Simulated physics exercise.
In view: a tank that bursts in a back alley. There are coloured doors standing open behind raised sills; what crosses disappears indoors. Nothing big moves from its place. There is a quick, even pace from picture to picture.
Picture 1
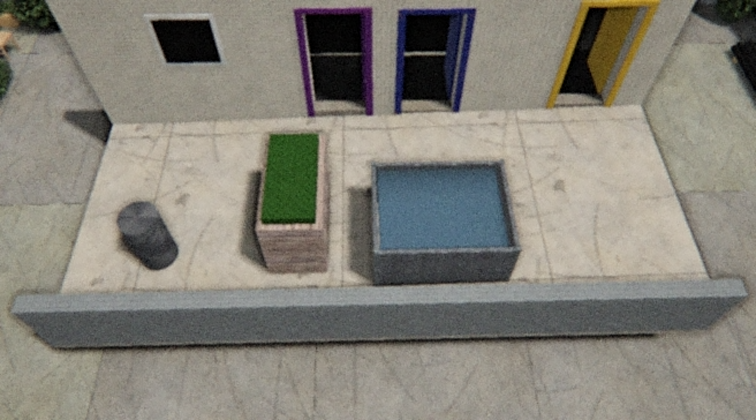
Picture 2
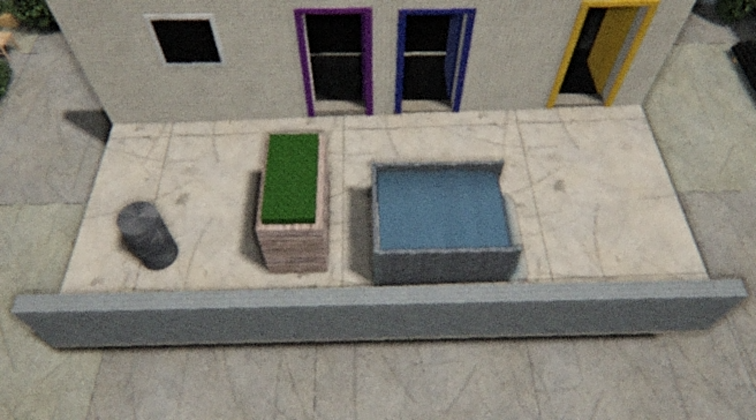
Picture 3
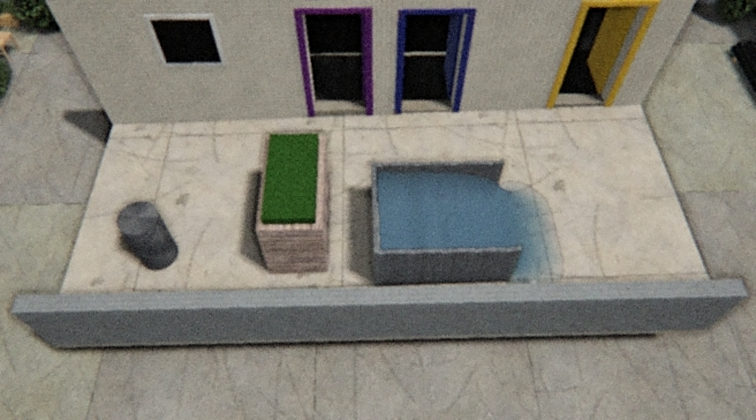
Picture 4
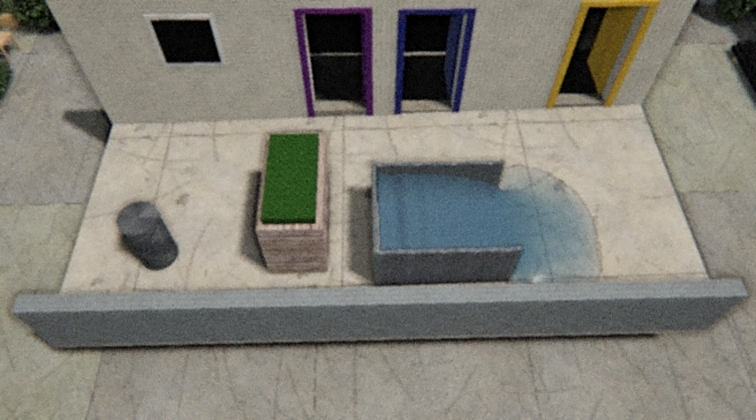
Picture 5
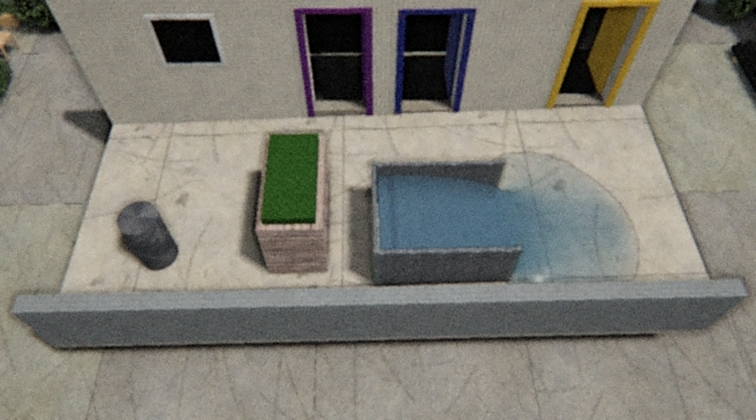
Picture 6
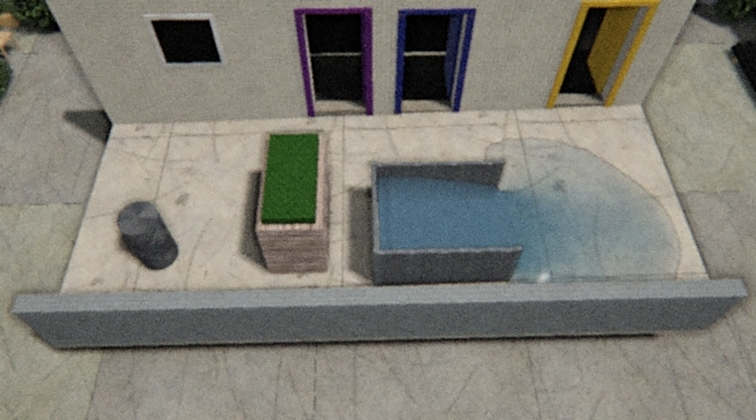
We see a walled tank of water beside a grass-topped block and a dark cylinder, before a building with coloured doorways. The tank's right side opens, and water pours out, spreading rightward across the pale paving in a widening pool.
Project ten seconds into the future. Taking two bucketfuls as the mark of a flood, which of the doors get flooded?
The yellow door stays below the mark, the purple door stays below the mark, the blue door stays below the mark.
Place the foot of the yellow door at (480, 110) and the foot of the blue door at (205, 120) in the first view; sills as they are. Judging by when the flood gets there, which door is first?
That would be the yellow one.
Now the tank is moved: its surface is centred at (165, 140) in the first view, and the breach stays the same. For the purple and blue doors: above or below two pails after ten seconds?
As far as I can tell, the purple one tops the mark while the blue one tops the mark.
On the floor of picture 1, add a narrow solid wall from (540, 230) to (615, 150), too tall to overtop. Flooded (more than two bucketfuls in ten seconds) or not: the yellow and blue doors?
Looking at it, the yellow door beats the mark while the blue door doesn't reach the mark.
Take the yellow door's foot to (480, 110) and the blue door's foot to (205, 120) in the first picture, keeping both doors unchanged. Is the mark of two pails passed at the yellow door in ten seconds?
Result: Yellow one remains below.
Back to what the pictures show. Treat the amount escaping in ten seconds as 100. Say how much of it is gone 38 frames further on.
Note - share reached: 95 %.
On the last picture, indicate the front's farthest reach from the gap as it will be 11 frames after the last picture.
The front should reach about (621, 111).
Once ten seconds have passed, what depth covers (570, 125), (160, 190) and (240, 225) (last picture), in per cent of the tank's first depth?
The depths come to near 2, 0 and 0 per cent respectively.
A moment on, water covers 30 % of the floor; the yellow door wet at the sill, nothing in, the purple door not reached, the blue door not reached.
Next, water covers 35 % of the floor; the yellow door under two buckets in, the purple door not reached, the blue door not reached.
Then, water covers 35 % of the floor; the yellow door under two buckets in, the purple door not reached, the blue door not reached.
Later, water covers 40 % of the floor; the yellow door under two buckets in, the purple door wet at the sill, nothing in, the blue door wet at the sill, nothing in.
In the end, water covers 45 % of the floor; the yellow door under two buckets in, the purple door wet at the sill, nothing in, the blue door wet at the sill, nothing in.
